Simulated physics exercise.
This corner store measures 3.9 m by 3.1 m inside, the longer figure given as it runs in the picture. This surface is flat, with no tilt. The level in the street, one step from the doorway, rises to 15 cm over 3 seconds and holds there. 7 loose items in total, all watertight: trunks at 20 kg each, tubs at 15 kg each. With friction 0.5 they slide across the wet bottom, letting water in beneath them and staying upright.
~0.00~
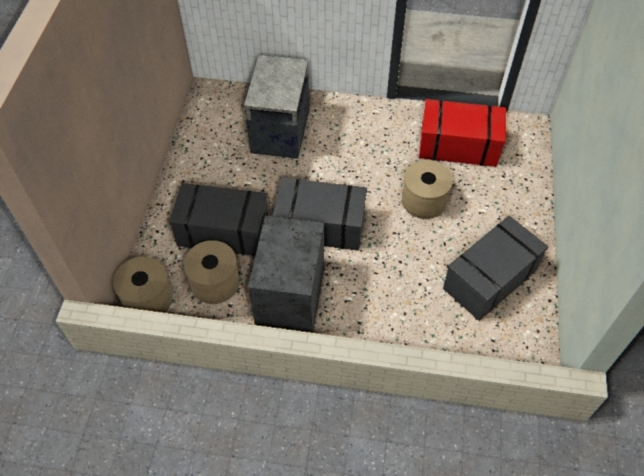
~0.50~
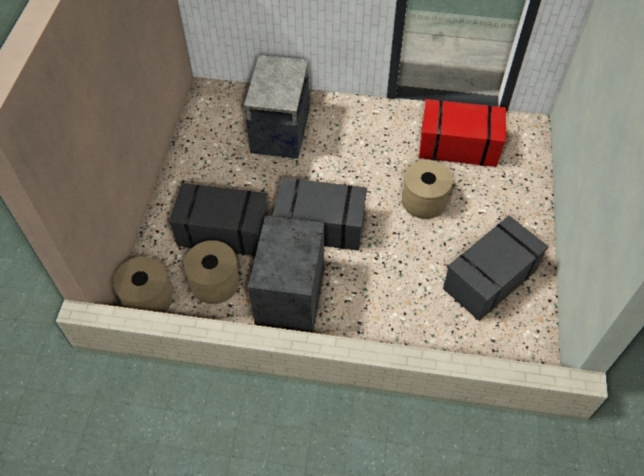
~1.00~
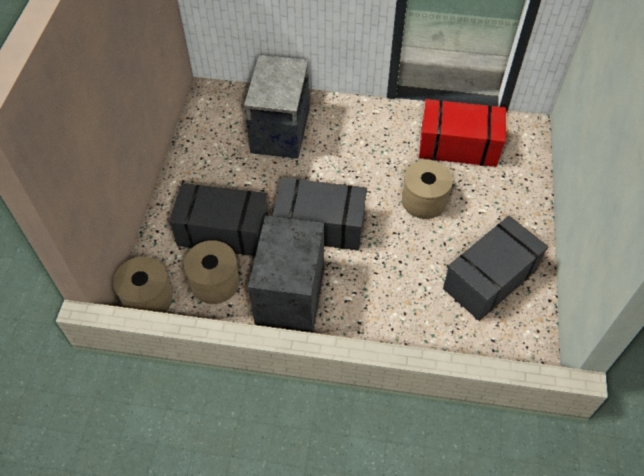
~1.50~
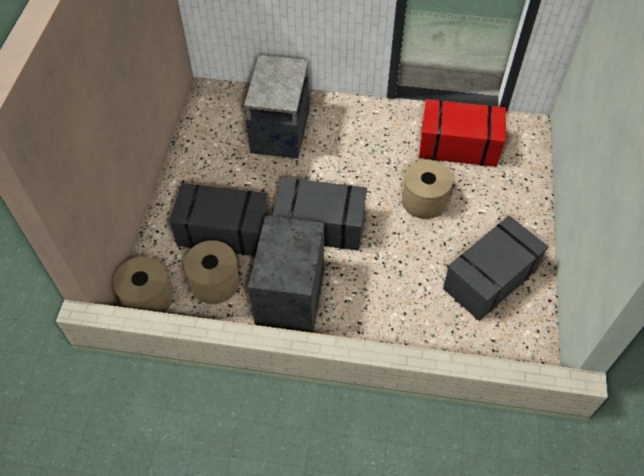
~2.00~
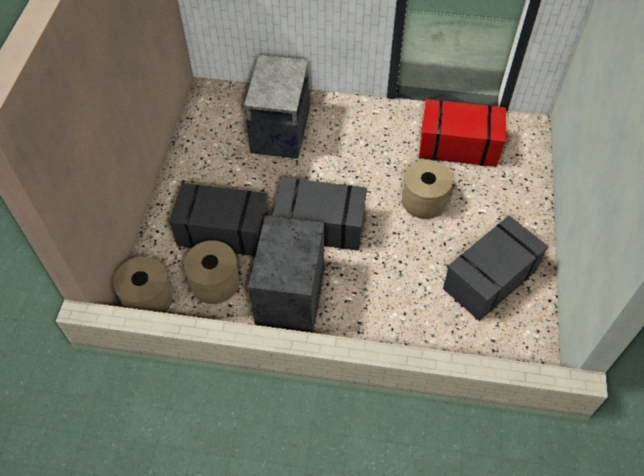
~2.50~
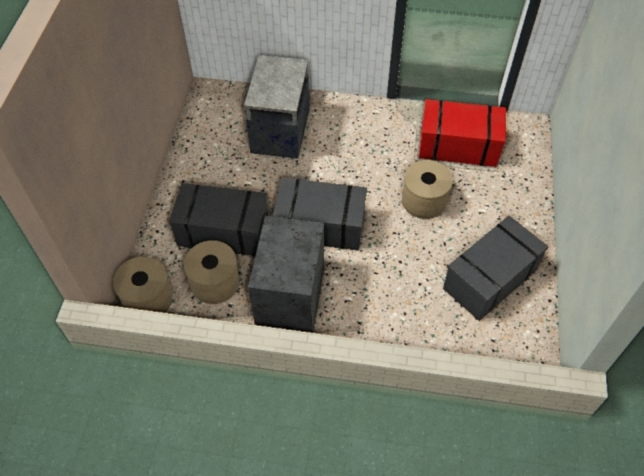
Greenish water spreads over the grey paving outside while the trunks and tubs stay still.
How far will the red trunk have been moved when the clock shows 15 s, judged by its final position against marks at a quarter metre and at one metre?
The red trunk will have moved more than one metre.
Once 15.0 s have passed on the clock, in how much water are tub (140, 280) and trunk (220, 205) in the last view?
Some 11 cm at the first, some 11 cm at the second.
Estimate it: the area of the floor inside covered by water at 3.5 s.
Roughly 2.0 m2.
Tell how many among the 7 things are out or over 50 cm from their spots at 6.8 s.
Answer: 1.
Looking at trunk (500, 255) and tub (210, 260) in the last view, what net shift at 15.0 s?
In turn: 120 cm, 20 cm.
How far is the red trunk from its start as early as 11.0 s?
Displacement near 150 cm.
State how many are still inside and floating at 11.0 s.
It comes to 4.
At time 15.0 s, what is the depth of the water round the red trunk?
11 cm or so.
After 3.5 s the red trunk is near (466, 139), 0.2 m from its start, aground; 0 afloat.
After 6.8 s the red trunk is near (486, 184), 0.8 m from its start, aground; 0 afloat.
After 11.0 s the red trunk is near (403, 248), 1.7 m from its start, afloat; 4 afloat.
After 15.0 s the red trunk is near (406, 298), 2.1 m from its start, afloat; 7 afloat.
